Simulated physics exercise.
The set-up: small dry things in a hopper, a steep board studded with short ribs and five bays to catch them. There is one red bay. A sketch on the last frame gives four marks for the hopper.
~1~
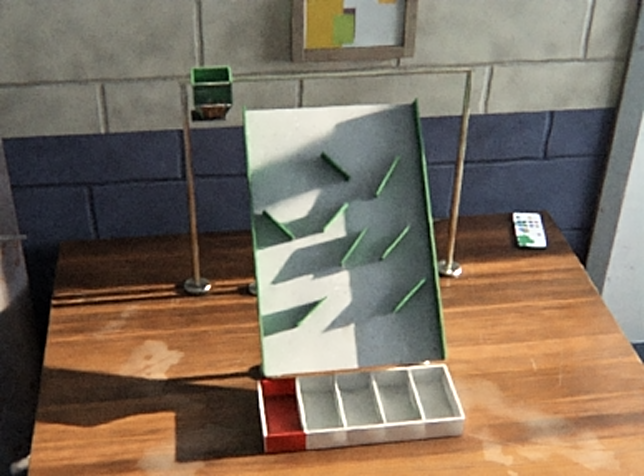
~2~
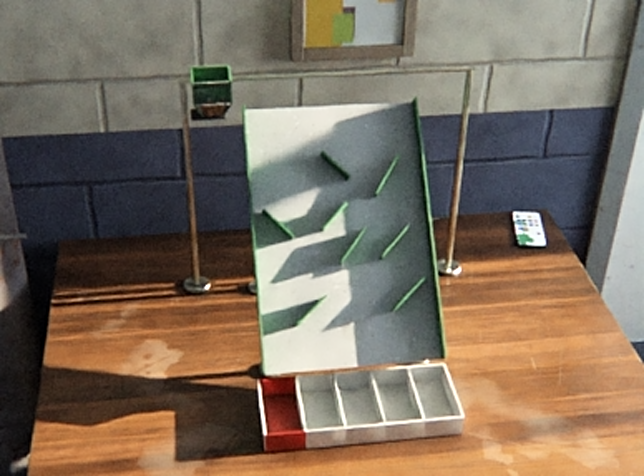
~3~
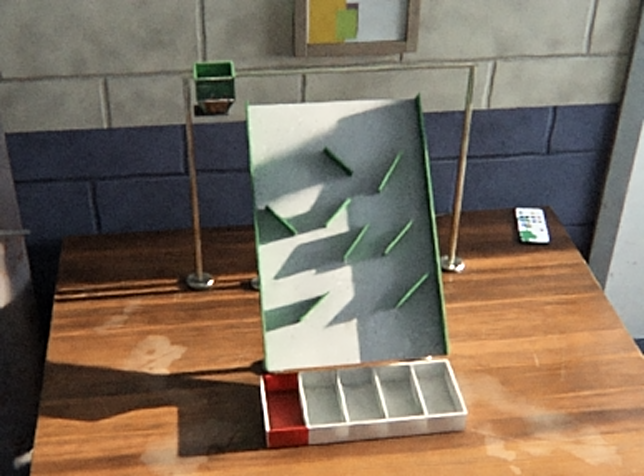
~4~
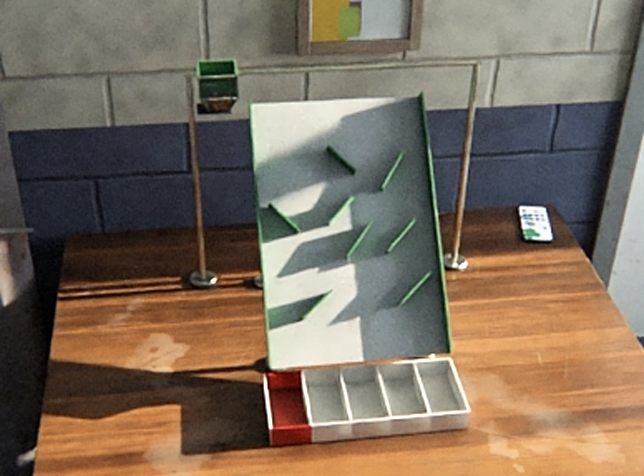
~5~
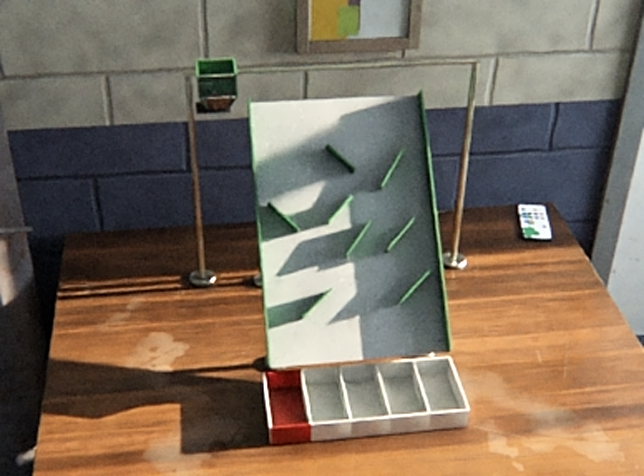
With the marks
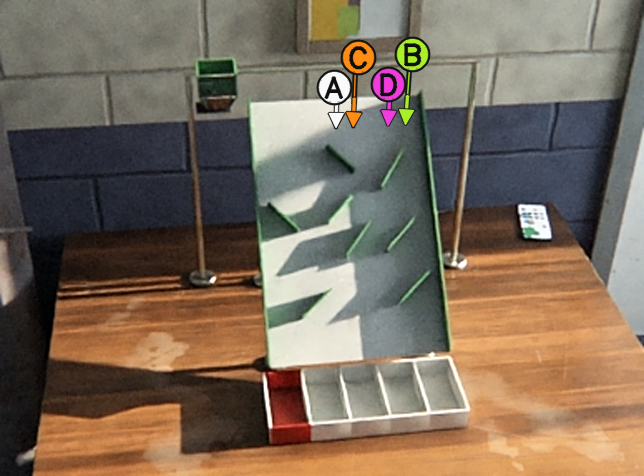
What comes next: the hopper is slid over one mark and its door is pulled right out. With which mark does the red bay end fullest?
It is D.
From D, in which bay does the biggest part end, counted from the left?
The first from the left.
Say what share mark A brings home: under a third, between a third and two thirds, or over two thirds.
It is under a third.
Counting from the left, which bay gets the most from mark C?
The third.
On the marked copy, mark A meets the board at (336, 122); mark B meets the board at (405, 119); mark C meets the board at (353, 121); mark D meets the board at (388, 119).
With A, close to a quarter in the red bay, close to two thirds in other bays, a small share outside the box.
With B, close to a third in the red bay, close to two thirds in other bays.
With C, close to a quarter in the red bay, the bulk in other bays, only a few outside the box.
With D, close to two thirds in the red bay, close to a quarter in other bays, only a few outside the box.
